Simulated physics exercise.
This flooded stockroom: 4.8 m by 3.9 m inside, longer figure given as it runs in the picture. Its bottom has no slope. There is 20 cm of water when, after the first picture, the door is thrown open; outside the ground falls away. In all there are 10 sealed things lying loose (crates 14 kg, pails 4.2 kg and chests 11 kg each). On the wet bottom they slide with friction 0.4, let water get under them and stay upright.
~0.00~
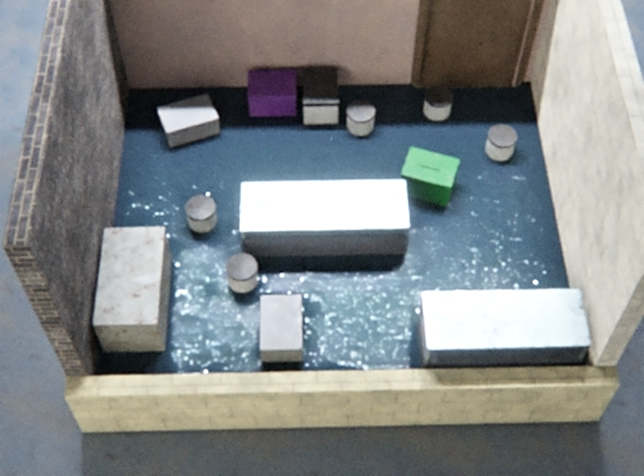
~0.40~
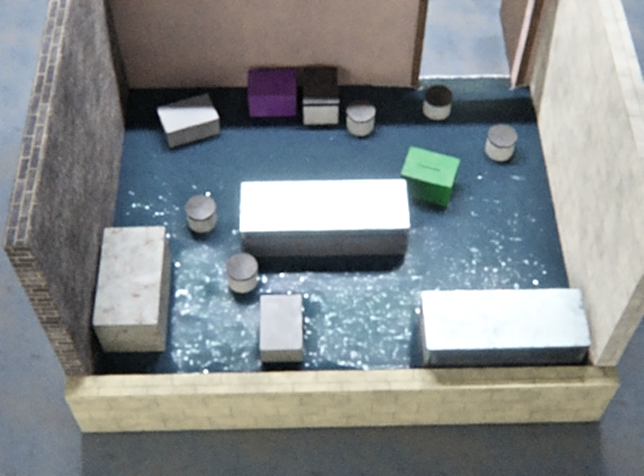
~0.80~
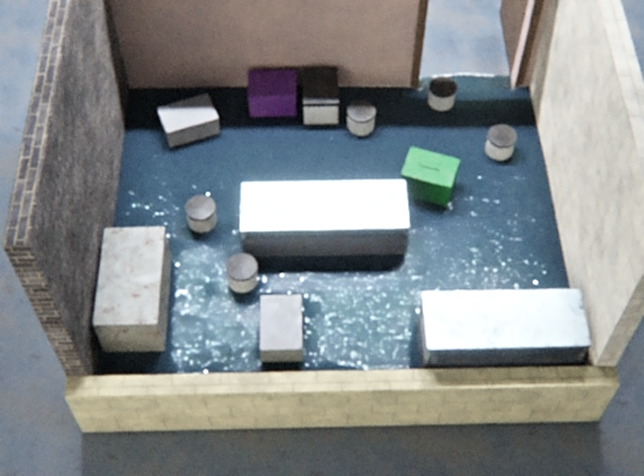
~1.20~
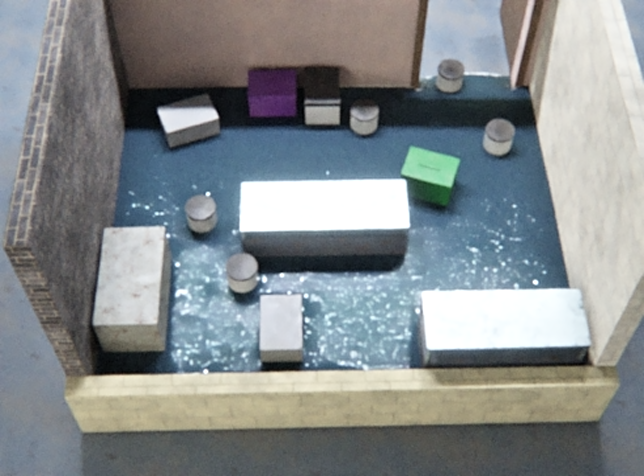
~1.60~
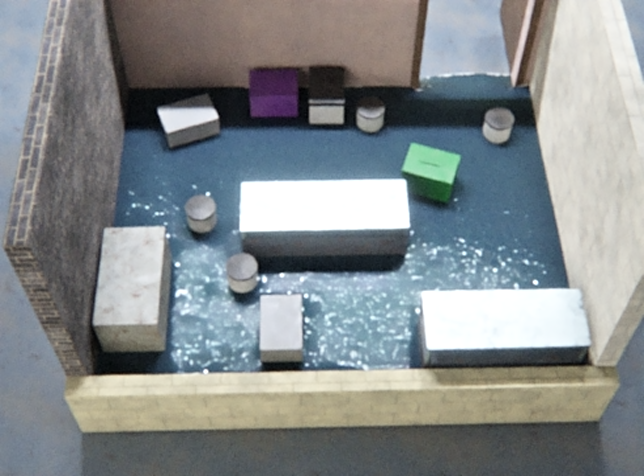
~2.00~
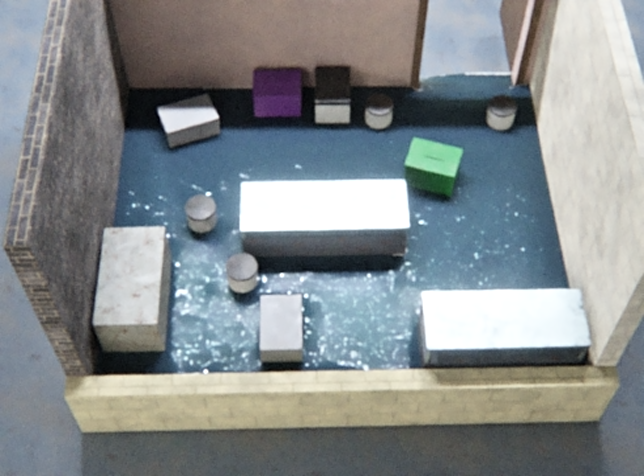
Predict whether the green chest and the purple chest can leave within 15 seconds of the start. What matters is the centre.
Green chest makes it out, purple chest makes it out.
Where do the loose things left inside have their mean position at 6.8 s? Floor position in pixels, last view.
I'd put it close to (342, 168) in the last view.
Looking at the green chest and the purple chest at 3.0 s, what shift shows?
Roughly 50 and 20 cm by then.
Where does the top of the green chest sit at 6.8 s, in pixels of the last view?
The top is close to pixel (494, 56).
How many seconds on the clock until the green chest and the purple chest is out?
About 8.0 and 10.5 seconds.
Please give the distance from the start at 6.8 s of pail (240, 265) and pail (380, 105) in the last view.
So the first one has shifted 20 cm and the other is washed out.
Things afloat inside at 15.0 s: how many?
The number is 4.
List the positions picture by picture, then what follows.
The green chest at (431, 167), afloat; the purple chest at (272, 83), afloat; about 3150 L in view; 0 of 10 have shifted, in the first frame.
The green chest at (431, 167) floats; the purple chest at (272, 83) floats; about 3130 L in view; 0 of 10 have shifted, in the second frame.
The green chest at (431, 167) floats; the purple chest at (272, 83), afloat; about 3090 L in view; 1 of 10 have shifted, in the third frame.
The green chest at (431, 167) floats; the purple chest at (272, 83), afloat; about 3050 L in view; 3 of 10 have shifted, in the fourth frame.
The green chest at (432, 163) floats, 7 cm from its start; the purple chest at (273, 83), afloat; 19 cm deep round most things; 5 of 10 have shifted, in the fifth frame.
The green chest at (434, 157) floats, 17 cm from its start; the purple chest at (277, 83) floats, 6 cm from its start; 18 cm deep round most things; 6 of 10 have shifted, in the sixth frame.
After 3.0 s the green chest is near (446, 139), 0.5 m from its start, afloat; the purple chest is near (292, 82), 0.2 m from its start, afloat; 1 of 10 are out; 9 afloat.
After 6.8 s the green chest is near (494, 56), 1.9 m from its start, afloat; the purple chest is near (386, 77), 1.3 m from its start, afloat; 3 of 10 are out; 7 afloat.
After 11.0 s the green chest has gone out; the purple chest has gone out; 6 of 10 are out; 4 afloat.
After 15.0 s the green chest has gone out; the purple chest has gone out; 6 of 10 are out; 4 afloat.
